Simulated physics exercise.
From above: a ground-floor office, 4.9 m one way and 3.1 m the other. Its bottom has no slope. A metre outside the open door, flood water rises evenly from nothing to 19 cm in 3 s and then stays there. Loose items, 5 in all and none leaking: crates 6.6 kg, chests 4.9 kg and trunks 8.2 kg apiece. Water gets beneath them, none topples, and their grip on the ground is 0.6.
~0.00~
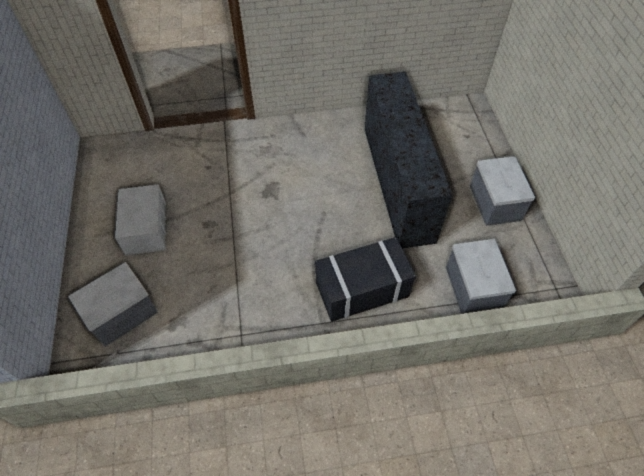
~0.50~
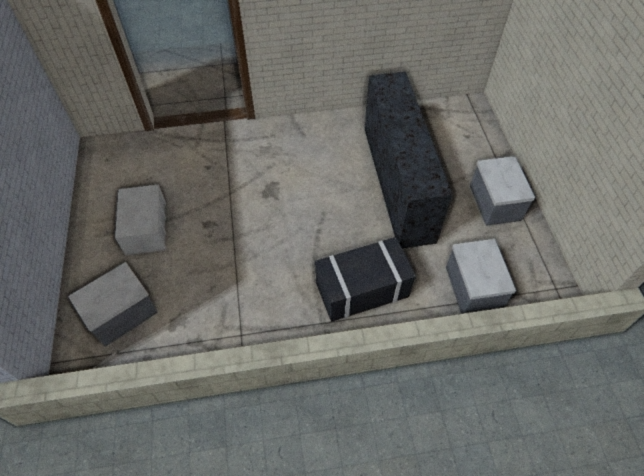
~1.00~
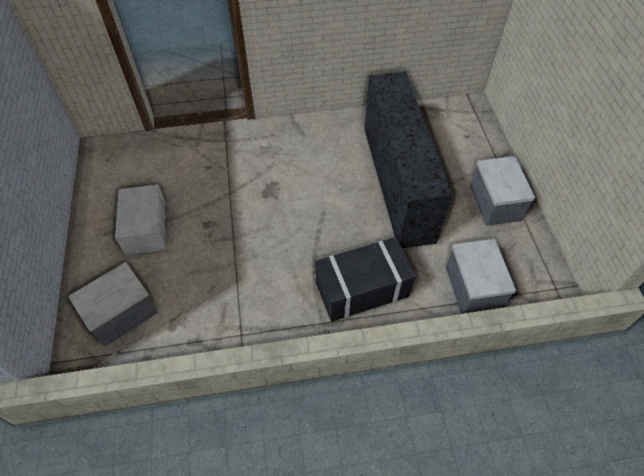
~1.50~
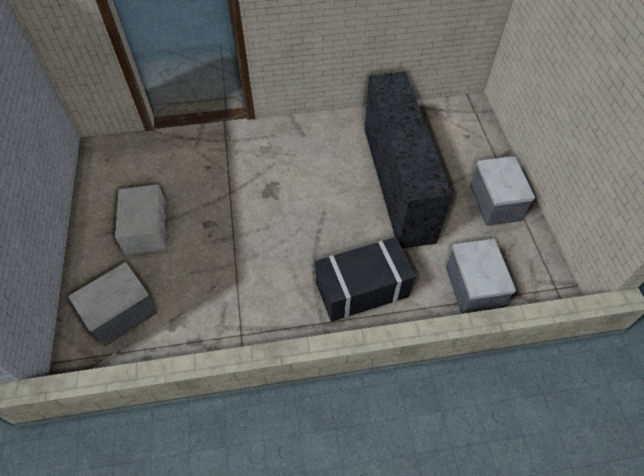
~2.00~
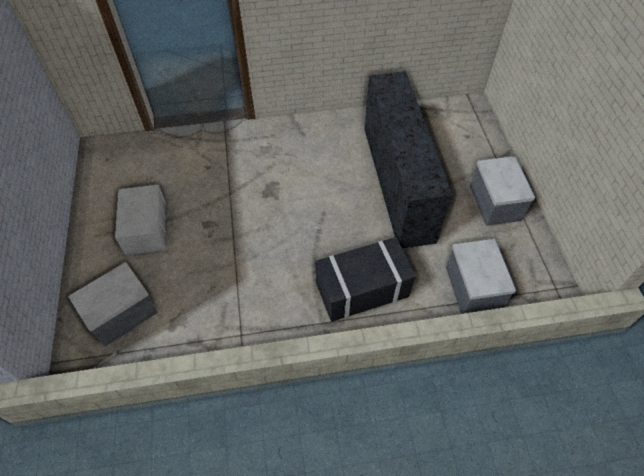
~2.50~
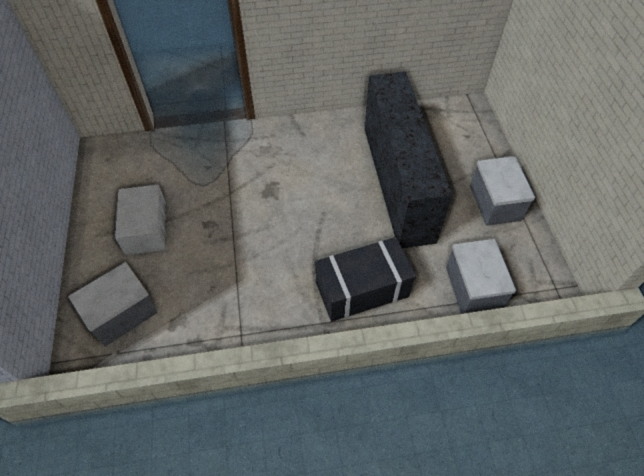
Water darkens the paving outside a walled room, deepening to blue beyond the low wall and the open doorway, then a thin, clear patch spreads through the doorway onto the stained floor, while the pale blocks and dark boxes stay still.
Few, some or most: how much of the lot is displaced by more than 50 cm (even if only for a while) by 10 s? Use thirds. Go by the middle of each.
That comes to two thirds or above.
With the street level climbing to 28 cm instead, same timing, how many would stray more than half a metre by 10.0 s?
In that case 5 of them.
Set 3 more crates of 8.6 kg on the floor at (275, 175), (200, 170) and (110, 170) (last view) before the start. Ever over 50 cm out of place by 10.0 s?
In turn: Over, more, less.
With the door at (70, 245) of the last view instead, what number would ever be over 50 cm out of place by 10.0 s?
In that case 3 of them.
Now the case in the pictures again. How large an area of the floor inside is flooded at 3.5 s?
Some 4.0 m2.
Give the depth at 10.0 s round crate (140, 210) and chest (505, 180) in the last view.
Roughly 12 and 4 cm.
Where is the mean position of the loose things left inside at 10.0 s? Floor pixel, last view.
Around (355, 248).
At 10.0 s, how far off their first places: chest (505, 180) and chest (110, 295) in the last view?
In turn: 60 cm, 50 cm.
After 3.5 s 0 of 5 are over 50 cm from their spots; 0 afloat.
After 4.5 s 1 of 5 are over 50 cm from their spots; 0 afloat.
After 7.0 s 3 of 5 are over 50 cm from their spots; 3 afloat.
After 10.0 s 5 of 5 are over 50 cm from their spots, and 5 have been at some point; 4 afloat.
